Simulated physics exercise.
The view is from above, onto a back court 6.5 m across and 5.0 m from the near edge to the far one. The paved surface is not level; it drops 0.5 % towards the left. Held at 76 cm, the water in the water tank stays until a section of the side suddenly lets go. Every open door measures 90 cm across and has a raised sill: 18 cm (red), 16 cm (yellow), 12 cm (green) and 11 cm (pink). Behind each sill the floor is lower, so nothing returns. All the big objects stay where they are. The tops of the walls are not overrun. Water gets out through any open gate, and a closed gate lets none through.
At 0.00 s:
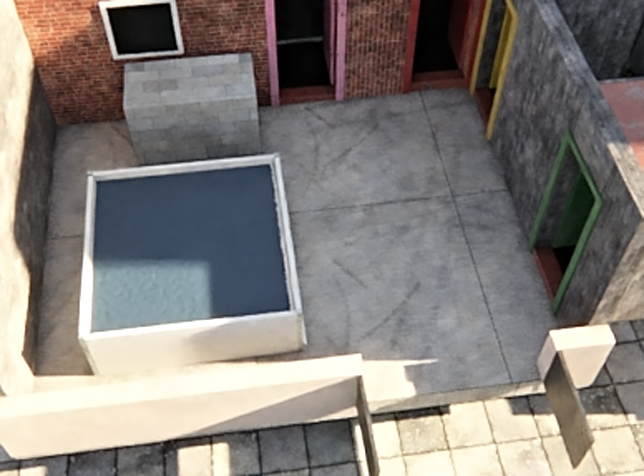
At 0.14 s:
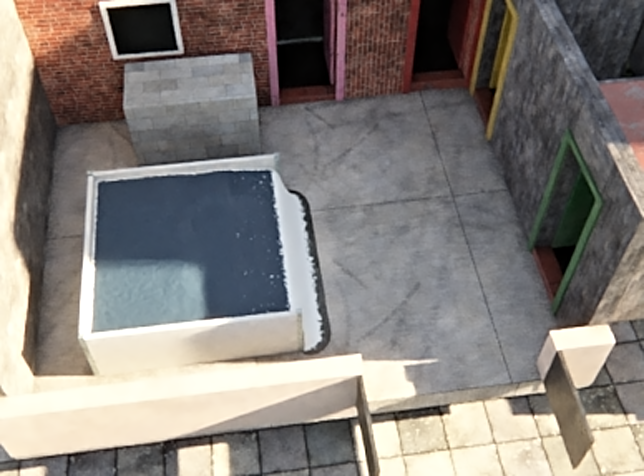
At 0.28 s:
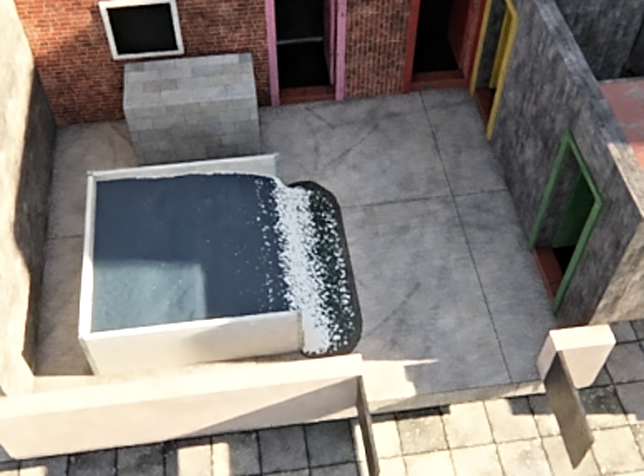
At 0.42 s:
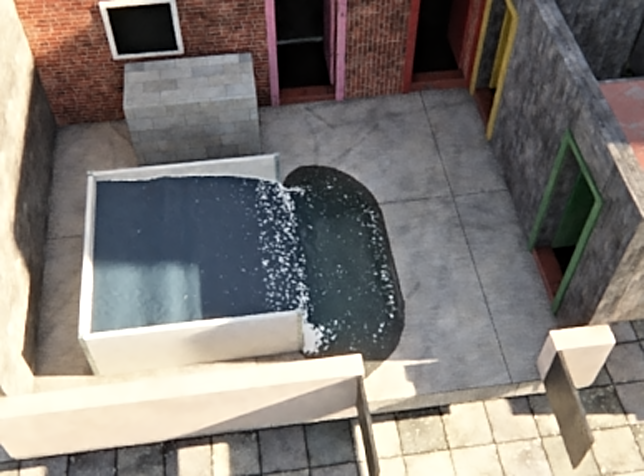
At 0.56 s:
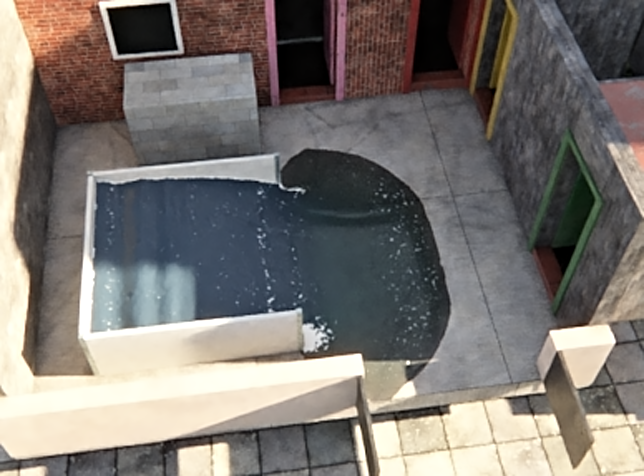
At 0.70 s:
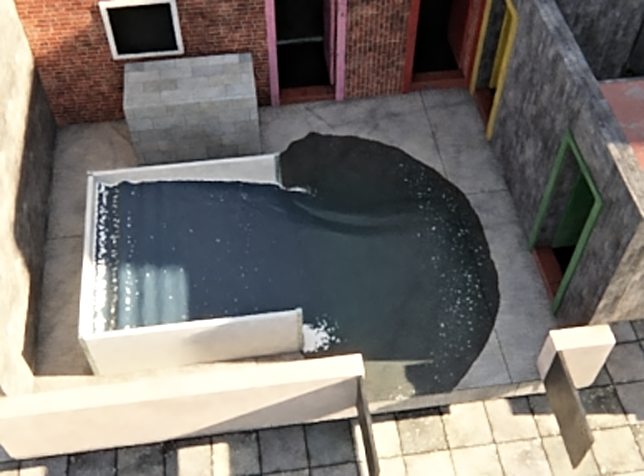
The footage shows a walled court from above, where water in a pale rectangular tank pours out through its right side, first as a narrow foaming strip, then spreading in a widening dark, rounded sheet across the grey paving.
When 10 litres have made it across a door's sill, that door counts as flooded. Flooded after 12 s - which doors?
My prediction: At the red door the inflow will break the limit, at the yellow door the inflow will break the limit, at the green door the inflow will break the limit, at the pink door the inflow will break the limit.
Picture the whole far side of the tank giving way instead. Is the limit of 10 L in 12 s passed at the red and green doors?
The red door comes out more than that and the green door less than that.
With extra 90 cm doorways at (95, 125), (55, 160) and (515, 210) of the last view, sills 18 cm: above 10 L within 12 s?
Taking them in order, the first gets too little, the second too little and the third enough.
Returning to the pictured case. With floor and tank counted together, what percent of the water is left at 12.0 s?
About 48 percent of the water remains.
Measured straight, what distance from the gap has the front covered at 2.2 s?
I'd put it close to 4.4 m.
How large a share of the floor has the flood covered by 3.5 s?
Around 65 per cent.
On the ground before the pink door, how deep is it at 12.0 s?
The depth there is around 6.5 cm.
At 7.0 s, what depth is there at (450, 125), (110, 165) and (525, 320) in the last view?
Taking the spots in order: 12 cm, 2 cm, 8 cm.
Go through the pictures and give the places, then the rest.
The first frame shows still water, 76 cm deep, in the water tank at (189, 242).
In the second frame, water pours out at (286, 254) and has run 1.3 m, to (308, 351); typically 10 cm deep outside, 76 cm at the water tank's back.
In the third frame, water pours out at (286, 257) and has run 1.5 m, to (309, 185); typically 14 cm deep outside, 76 cm at the water tank's back.
In the fourth frame, water pours out at (286, 259) and has run 1.8 m, to a hidden place; typically 12 cm deep outside, 76 cm at the water tank's back.
In the fifth frame, the front is at (367, 164), 2.2 m from the gap at (286, 259); 6.3 m2 of floor is under water; 73 cm left at the back of the water tank.
In the sixth frame, the front is at (493, 299), 2.7 m from the gap at (286, 259); 9.2 m2 of floor is under water; 65 cm left at the back of the water tank.
After 1.4 s water covers 60 % of the floor and is deepest (42 cm) near (524, 232); red door not reached, yellow door 6 cm at the sill, 0 L in, green door 16 cm at the sill, 62 L in, pink door not reached.
After 2.2 s water covers 60 % of the floor and is deepest (46 cm) near (471, 92); red door 31 cm at the sill, 6 L in, yellow door 23 cm at the sill, 3 L in, green door 39 cm at the sill, 216 L in, pink door 3 cm at the sill, 0 L in.
After 3.5 s water covers 65 % of the floor and is deepest (34 cm) near (471, 92); red door 31 cm at the sill, 127 L in, yellow door 26 cm at the sill, 52 L in, green door 26 cm at the sill, 416 L in, pink door 10 cm at the sill, 0 L in.
After 7.0 s water covers 85 % of the floor and is deepest (20 cm) near (260, 129); red door 12 cm at the sill, 185 L in, yellow door 12 cm at the sill, 100 L in, green door 9 cm at the sill, 478 L in, pink door 16 cm at the sill, 14 L in.
After 12.0 s water covers 95 % of the floor and is deepest (13 cm) near (37, 358); red door 6 cm at the sill, 185 L in, yellow door 6 cm at the sill, 100 L in, green door 5 cm at the sill, 478 L in, pink door 6 cm at the sill, 35 L in.
